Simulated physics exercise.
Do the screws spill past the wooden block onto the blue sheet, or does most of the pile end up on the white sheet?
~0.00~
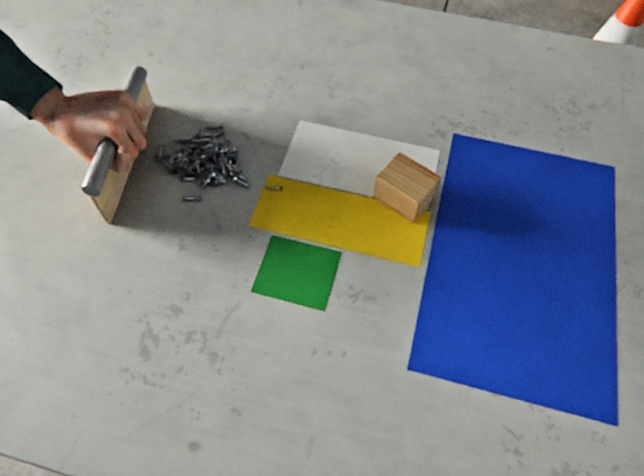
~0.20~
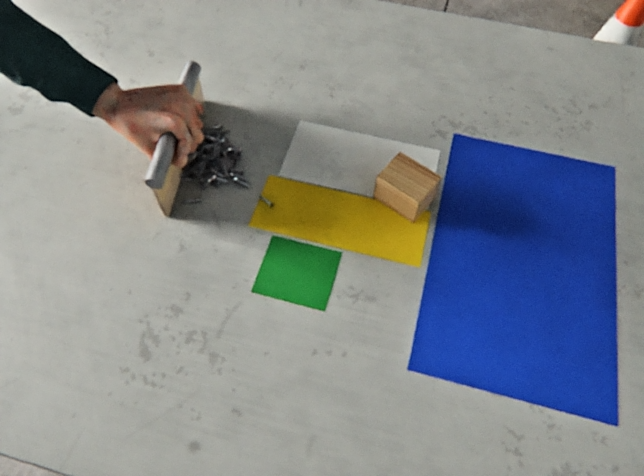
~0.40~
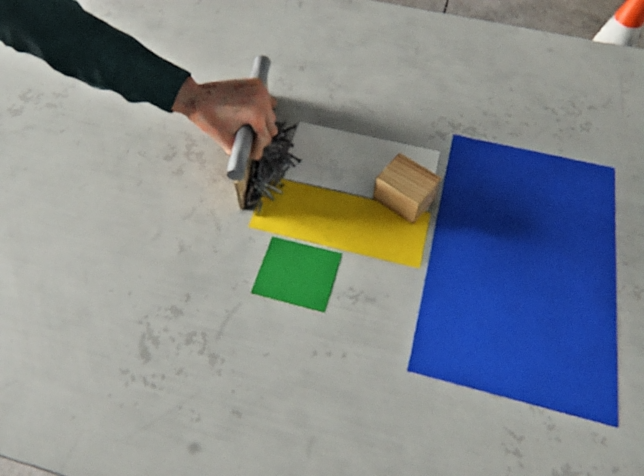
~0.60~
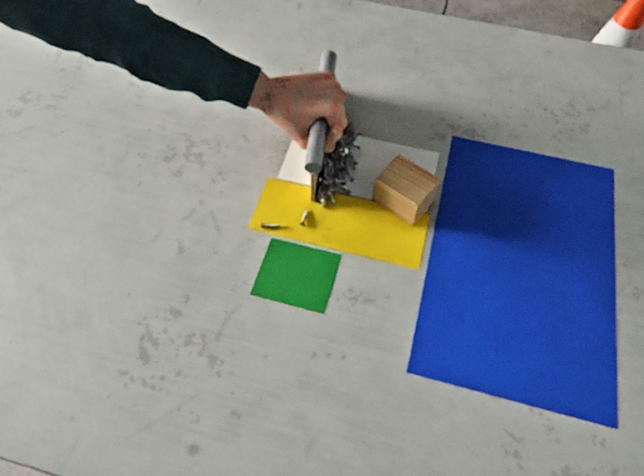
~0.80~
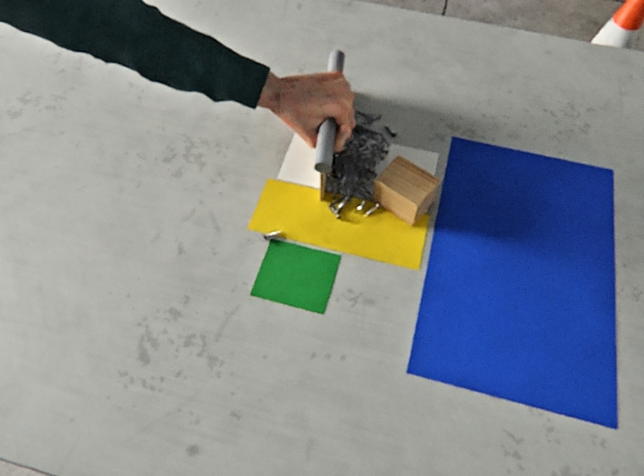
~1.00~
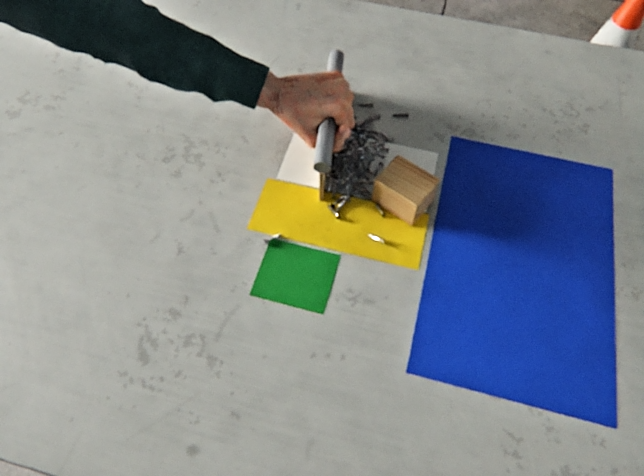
Most of the pile ends up on the white sheet, bunched between the scraper and the block. Only a few screws lie on the yellow sheet, and none reach the blue one.
